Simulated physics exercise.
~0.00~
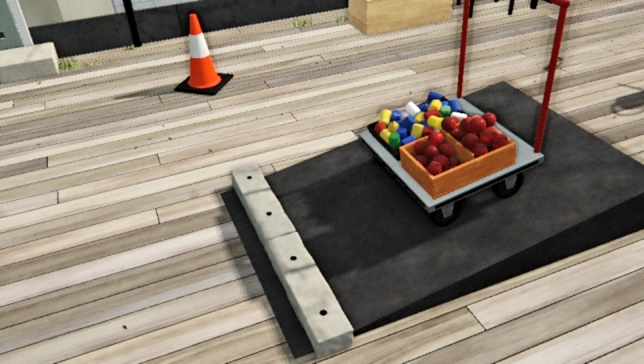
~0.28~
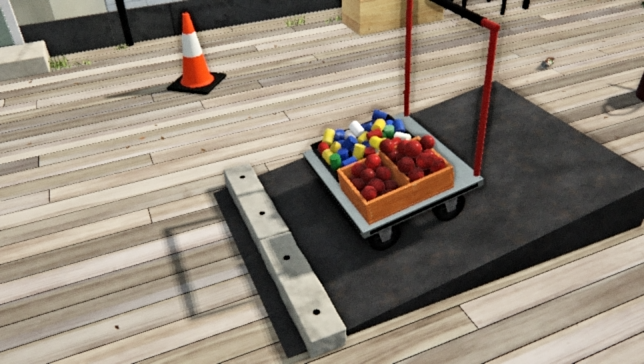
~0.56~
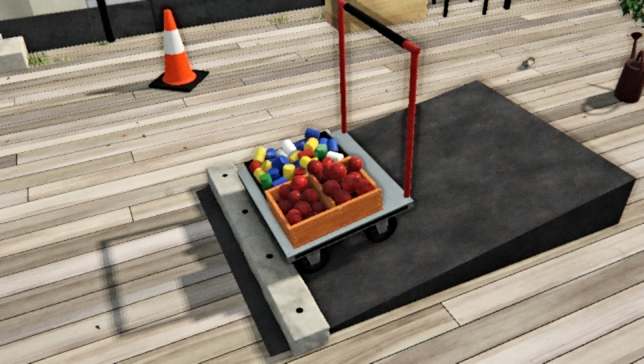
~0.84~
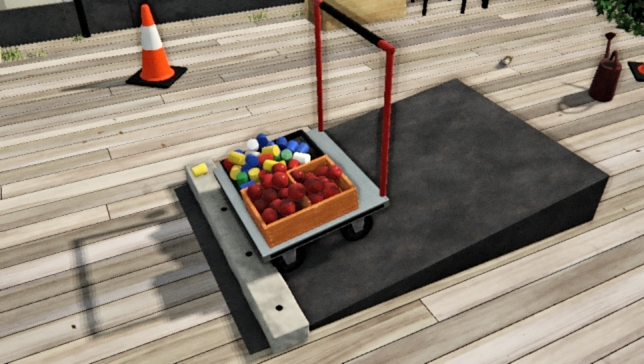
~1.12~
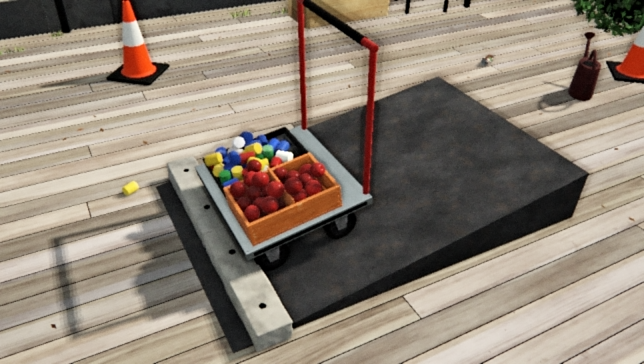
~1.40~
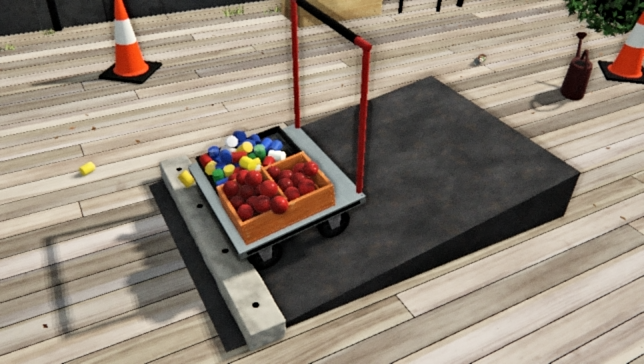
Wooden deck with a dark ramp, a trolley of red apples and colourful jars rolling down left to a kerb, a yellow jar tumbling beyond.
